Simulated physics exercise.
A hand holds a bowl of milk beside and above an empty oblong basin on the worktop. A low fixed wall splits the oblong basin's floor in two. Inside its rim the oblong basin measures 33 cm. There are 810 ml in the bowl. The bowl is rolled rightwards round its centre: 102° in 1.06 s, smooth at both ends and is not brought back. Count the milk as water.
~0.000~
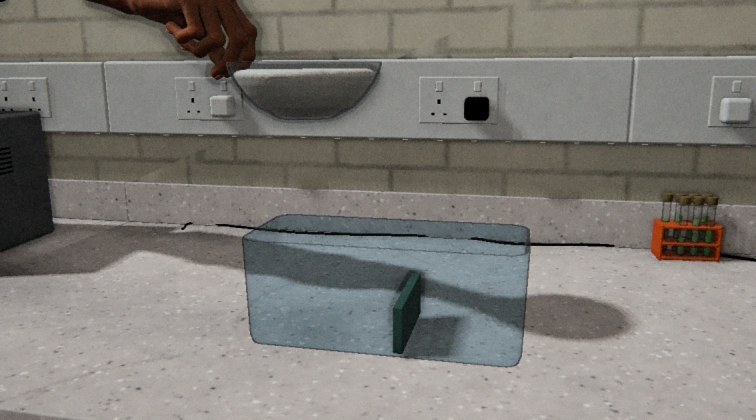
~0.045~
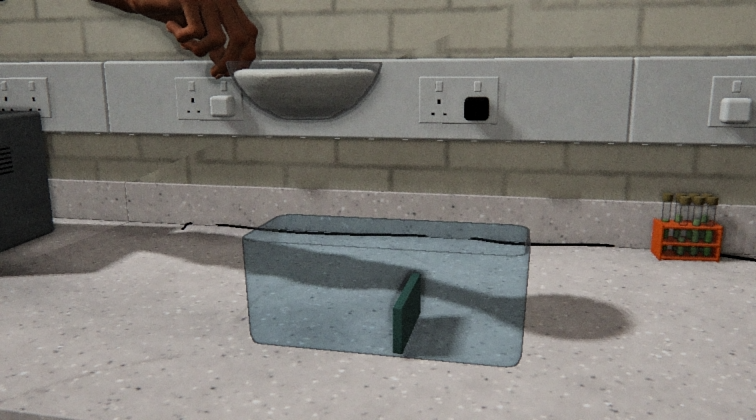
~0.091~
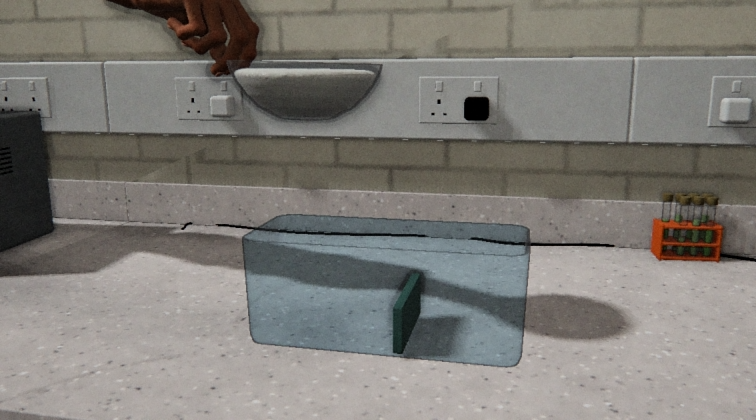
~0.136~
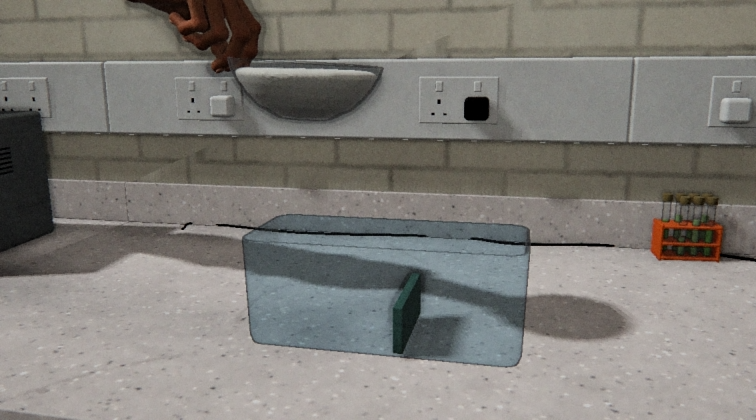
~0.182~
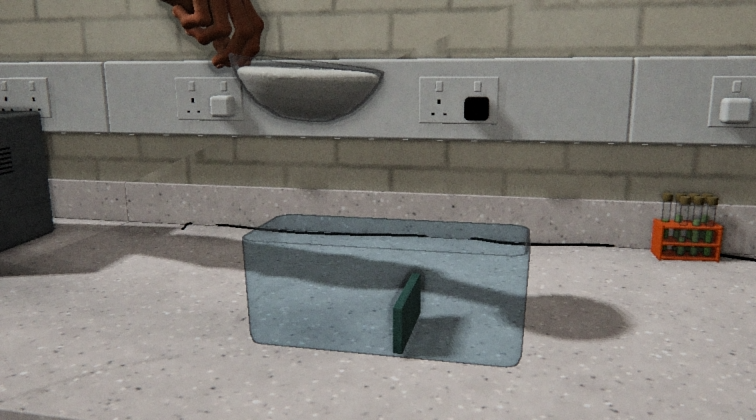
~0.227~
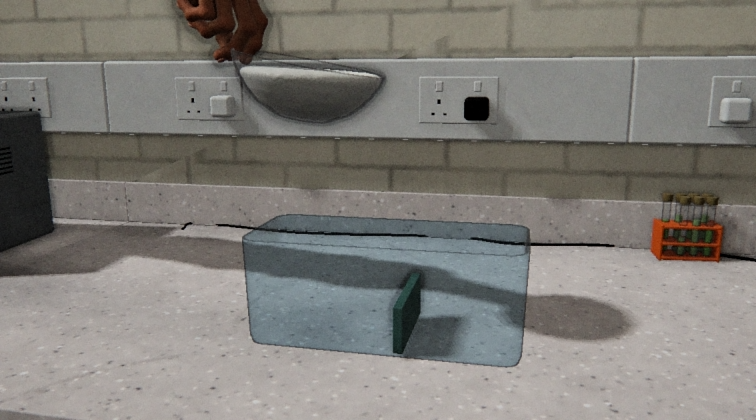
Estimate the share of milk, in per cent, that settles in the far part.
Roughly 74 per cent is past the wall.
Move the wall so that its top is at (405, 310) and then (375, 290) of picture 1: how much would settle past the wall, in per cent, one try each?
In turn about 65 and 90 per cent.
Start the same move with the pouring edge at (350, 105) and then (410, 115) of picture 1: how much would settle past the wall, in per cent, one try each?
First 40, then 85 per cent.
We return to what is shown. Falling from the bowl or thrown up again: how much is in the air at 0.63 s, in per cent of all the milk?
Near 50 in a hundred.
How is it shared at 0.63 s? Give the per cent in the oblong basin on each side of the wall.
Near 1 on the left, 22 on the right.
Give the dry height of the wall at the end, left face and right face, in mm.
Some 50 mm on the left and 22 mm on the right.
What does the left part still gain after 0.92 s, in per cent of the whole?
Some 2 per cent.
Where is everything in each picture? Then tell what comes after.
In the first picture, it leans 0°; its right rim is at (379, 64); the milk meets the walls at (241, 72) and (376, 71); the oblong basin's rim runs from (261, 228) to (529, 242); the wall's top is at (408, 291).
In the second picture, it leans 0°; its right rim is at (379, 65); the milk meets the walls at (242, 72) and (376, 72).
In the third picture, it leans 2°; its right rim is at (380, 67); the milk meets the walls at (242, 71) and (377, 74).
In the fourth picture, it leans 4°; its right rim is at (381, 70); the milk meets the walls at (243, 69) and (377, 75).
In the fifth picture, it leans 7°; its right rim is at (382, 74); the milk meets the walls at (245, 69) and (379, 76).
In the sixth picture, it leans 11°; its right rim is at (382, 80); the milk meets the walls at (248, 69) and (382, 77).
Then, 0.63 s in, the tilt is 65° and 26 per cent is still to pour, 1 is left of the wall and 23 right of it.
Then, 0.92 s in, the tilt is 98° and 0 per cent is still to pour, 18 is left of the wall and 75 right of it.
Then, 1.23 s in, the tilt is 102° and 0 per cent is still to pour, 21 is left of the wall and 75 right of it.
Then, 1.56 s in, the tilt is 102° and 0 per cent is still to pour, 21 is left of the wall and 75 right of it.
Finally, 21 per cent lies left of the wall, 74 right of it and 5 outside.
